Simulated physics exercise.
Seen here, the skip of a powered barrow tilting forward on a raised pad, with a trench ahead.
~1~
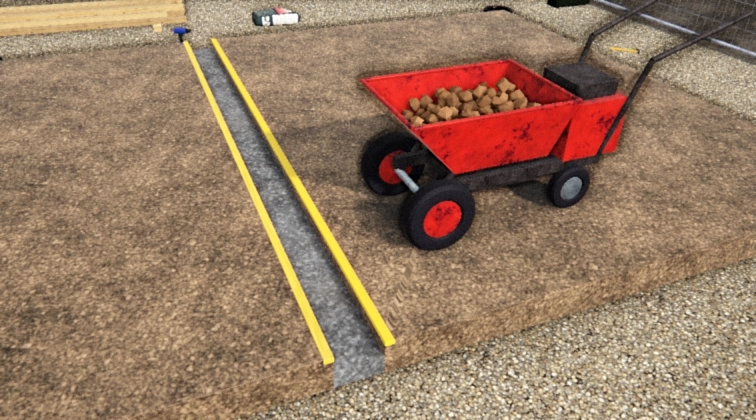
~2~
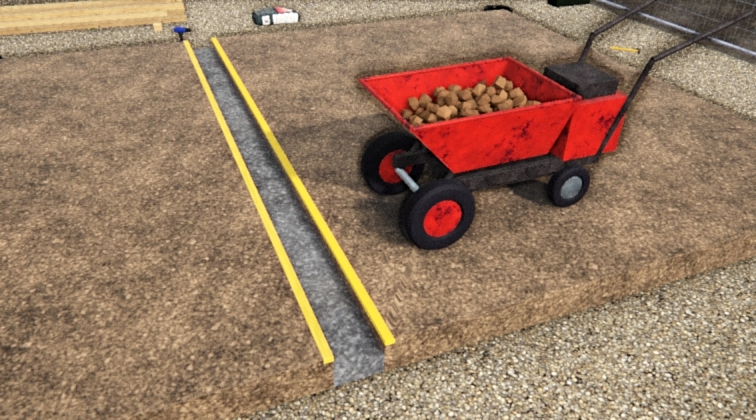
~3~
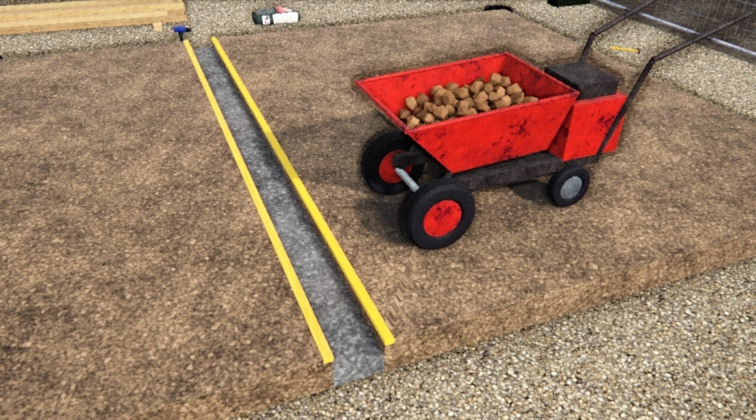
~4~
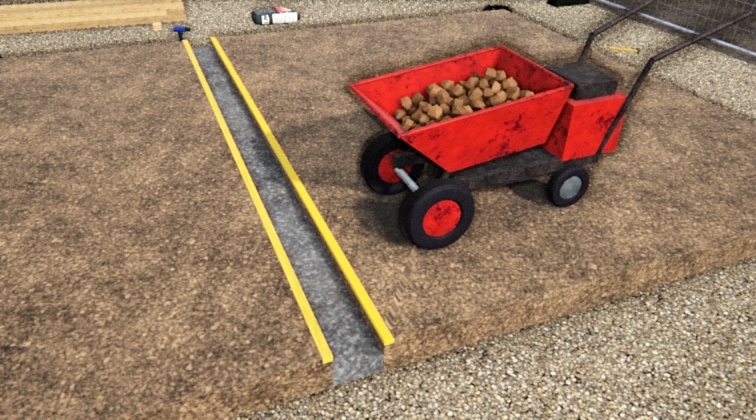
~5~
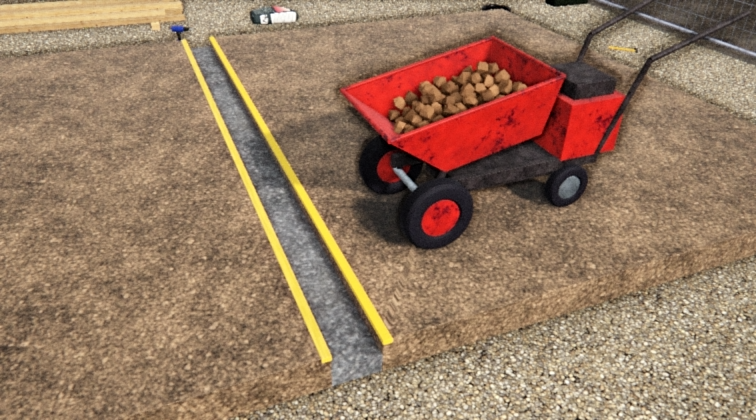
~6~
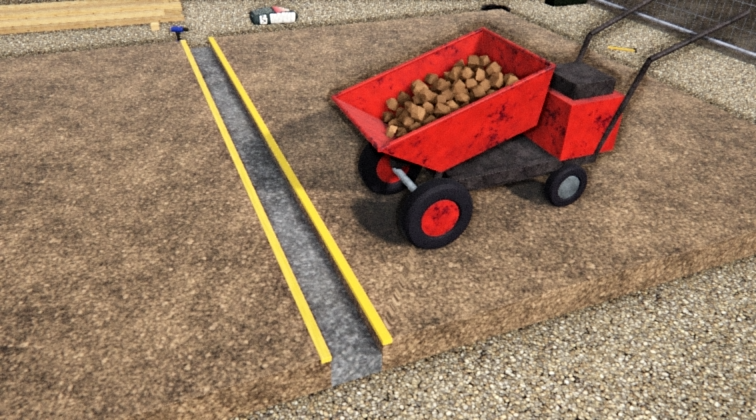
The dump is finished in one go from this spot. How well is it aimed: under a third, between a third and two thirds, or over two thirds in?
Between the edges lies between a third and two thirds of the load.
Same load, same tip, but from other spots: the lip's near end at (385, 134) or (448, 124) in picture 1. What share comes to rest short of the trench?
The first gives 0 %, the second 20 %.
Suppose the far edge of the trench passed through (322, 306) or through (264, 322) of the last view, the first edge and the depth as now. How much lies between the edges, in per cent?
The first gives 30 %, the second 80 %.
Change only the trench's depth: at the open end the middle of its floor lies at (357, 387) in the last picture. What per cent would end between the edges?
Some 60 per cent.
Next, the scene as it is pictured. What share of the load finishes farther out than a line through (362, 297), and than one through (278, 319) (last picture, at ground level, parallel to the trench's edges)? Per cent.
First some 90, then 30 per cent.
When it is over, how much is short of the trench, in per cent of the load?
It comes to 0 per cent or so.
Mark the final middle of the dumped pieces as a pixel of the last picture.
Around (283, 239).
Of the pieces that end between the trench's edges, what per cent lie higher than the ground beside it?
About 45 per cent.
Soon, skip tipped steeply; all in the skip.
A while on, skip tipped right over; most in the skip; a small part in or heaped over the trench; a stray few beyond it; a stray few falling.
Towards the end, skip tipped right over; a small part in the skip; about half in or heaped over the trench; about a third beyond it.
Finally, skip tipped right over; a small part in the skip; about half in or heaped over the trench; about half beyond it.
